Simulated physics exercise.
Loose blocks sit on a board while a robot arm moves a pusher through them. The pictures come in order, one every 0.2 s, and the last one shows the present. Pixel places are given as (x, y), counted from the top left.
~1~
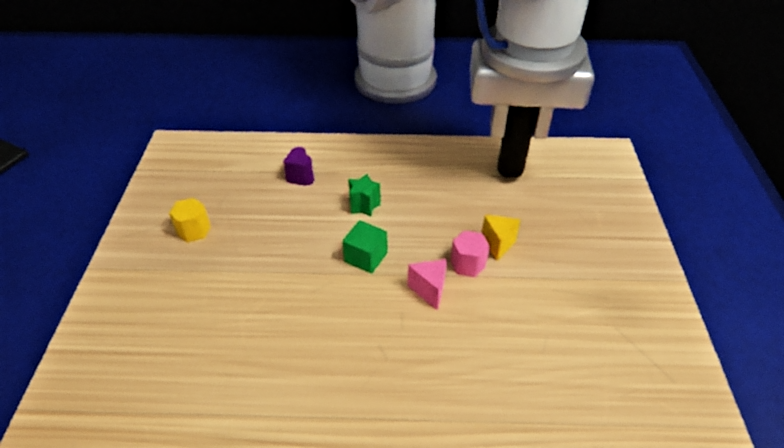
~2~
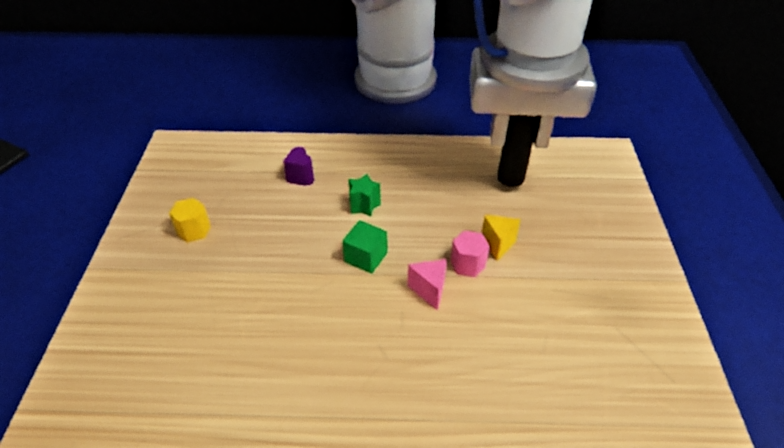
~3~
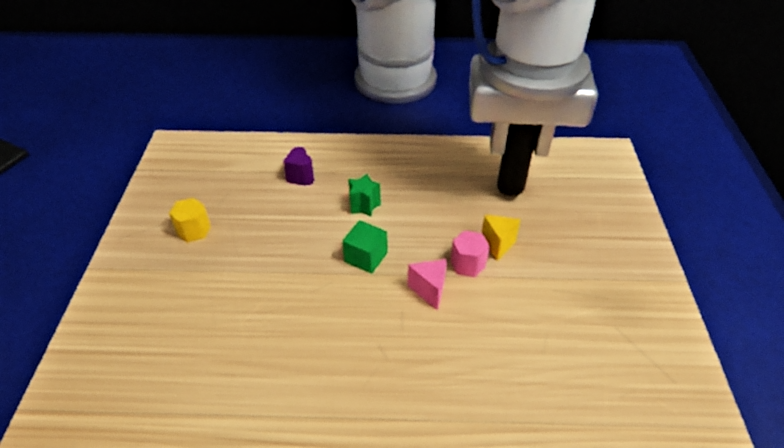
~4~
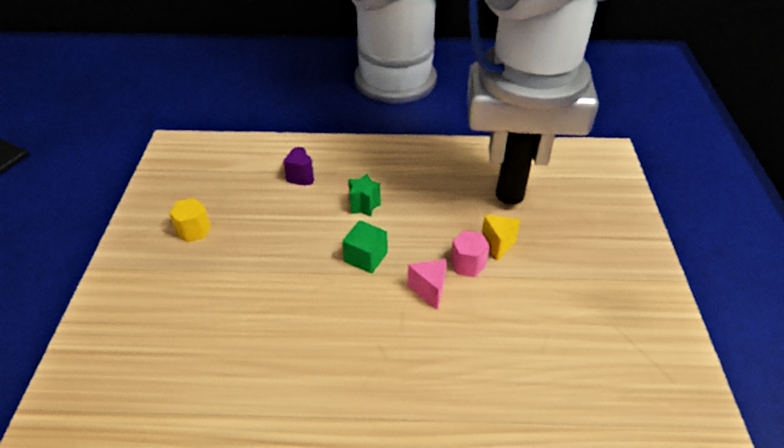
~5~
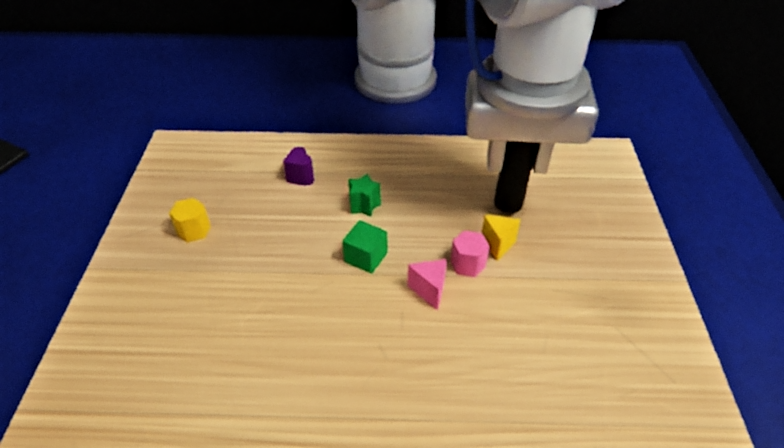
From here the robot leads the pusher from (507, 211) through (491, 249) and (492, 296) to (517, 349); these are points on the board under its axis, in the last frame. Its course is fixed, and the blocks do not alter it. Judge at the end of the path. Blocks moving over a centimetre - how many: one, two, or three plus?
I'm going with two.
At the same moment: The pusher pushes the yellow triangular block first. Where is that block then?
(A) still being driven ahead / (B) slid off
It's A.
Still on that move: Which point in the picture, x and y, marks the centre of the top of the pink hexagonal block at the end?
It should be at (460, 257) by then.
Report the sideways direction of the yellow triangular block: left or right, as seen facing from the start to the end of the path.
Picture yourself facing from the start of the path to its end: The yellow triangular block moves off to your left.
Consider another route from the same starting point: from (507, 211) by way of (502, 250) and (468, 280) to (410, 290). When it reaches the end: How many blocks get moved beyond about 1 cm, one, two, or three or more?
It shifts three blocks or more.
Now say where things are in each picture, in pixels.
In the first frame, pusher tip at (510, 170); block tops, pink triangular block at (431, 271); pink hexagonal block at (471, 243); yellow triangular block at (502, 224).
In the second frame, pusher at (511, 178); blocks unchanged.
In the third frame, pusher at (511, 187); blocks unchanged.
In the fourth frame, pusher at (510, 195); blocks unchanged.
In the fifth frame, pusher at (509, 203); pink triangular block at (431, 271); pink hexagonal block at (471, 243); yellow triangular block at (502, 224).
On the path given first. One third of the way, pusher at (492, 242); pink hexagonal block at (469, 245); yellow triangular block at (500, 251).
Two thirds of the way, pusher at (494, 289); pink hexagonal block at (460, 257), turned 75° clockwise; yellow triangular block at (510, 298), turned 40° anticlockwise.
At the end, pusher at (519, 343); pink triangular block in place; pink hexagonal block at (460, 257), turned 75° clockwise; yellow triangular block at (536, 356), turned 30° anticlockwise.
